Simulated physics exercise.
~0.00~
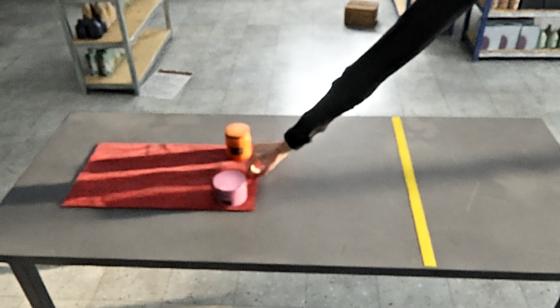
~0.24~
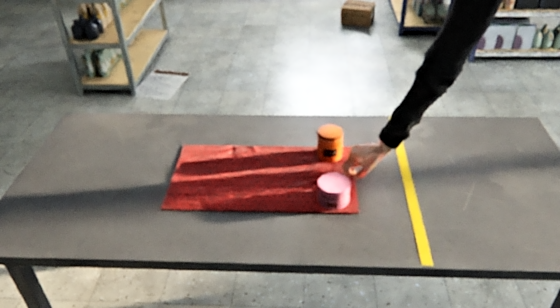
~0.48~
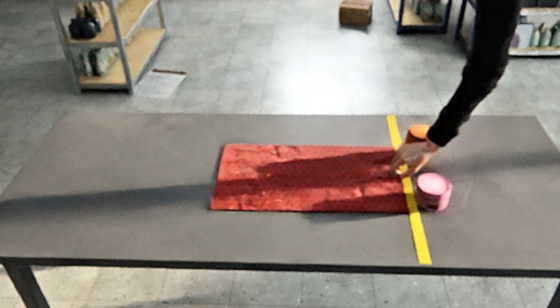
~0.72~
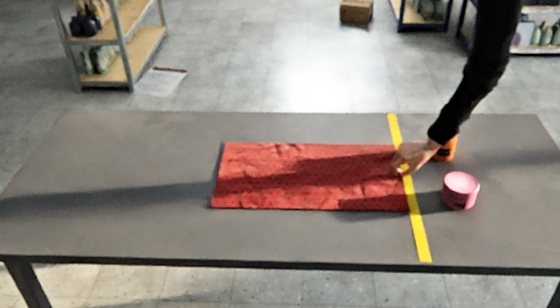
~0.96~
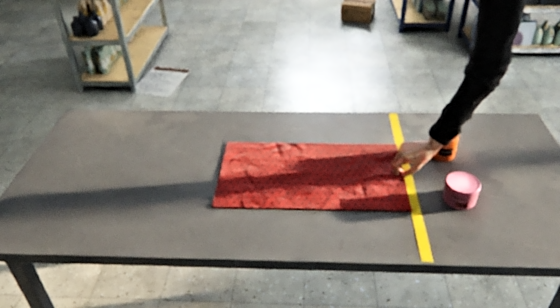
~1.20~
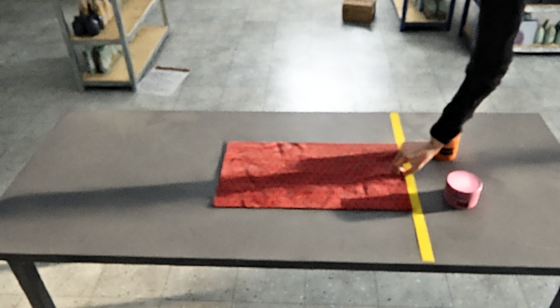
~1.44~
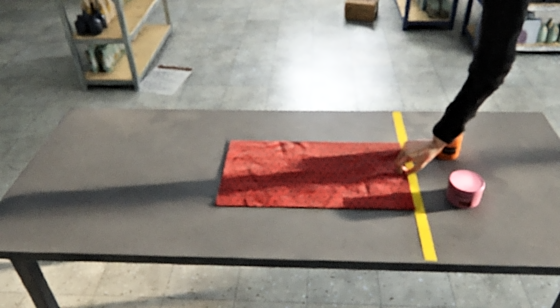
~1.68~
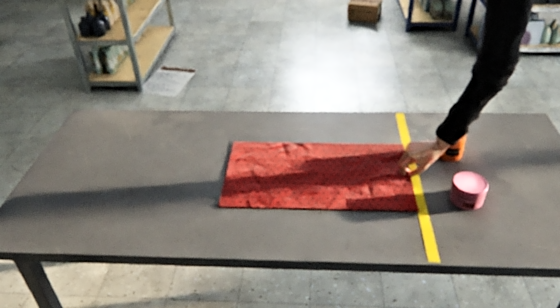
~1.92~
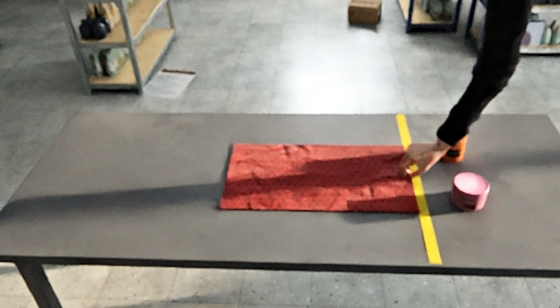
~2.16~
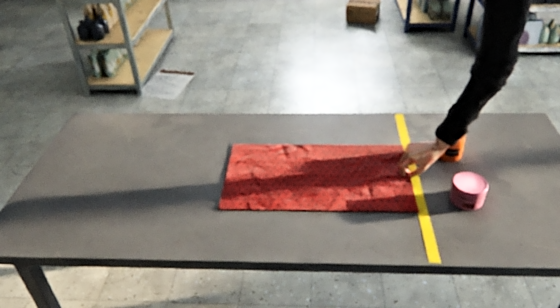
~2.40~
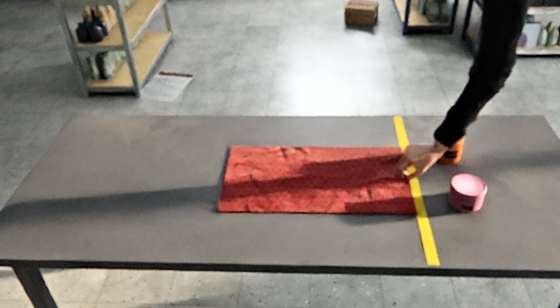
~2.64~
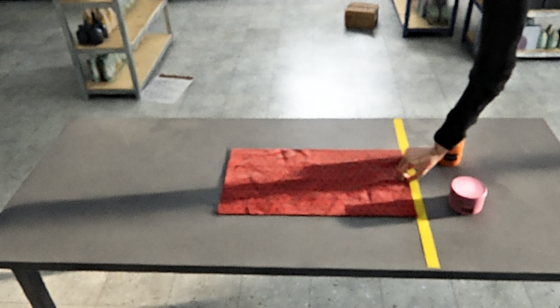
A red place mat carrying an orange jar and a pink tub was pulled rightward along a table by a hand and stopped at the yellow tape, while both containers slid off its front edge and came to rest on the bare table beyond.
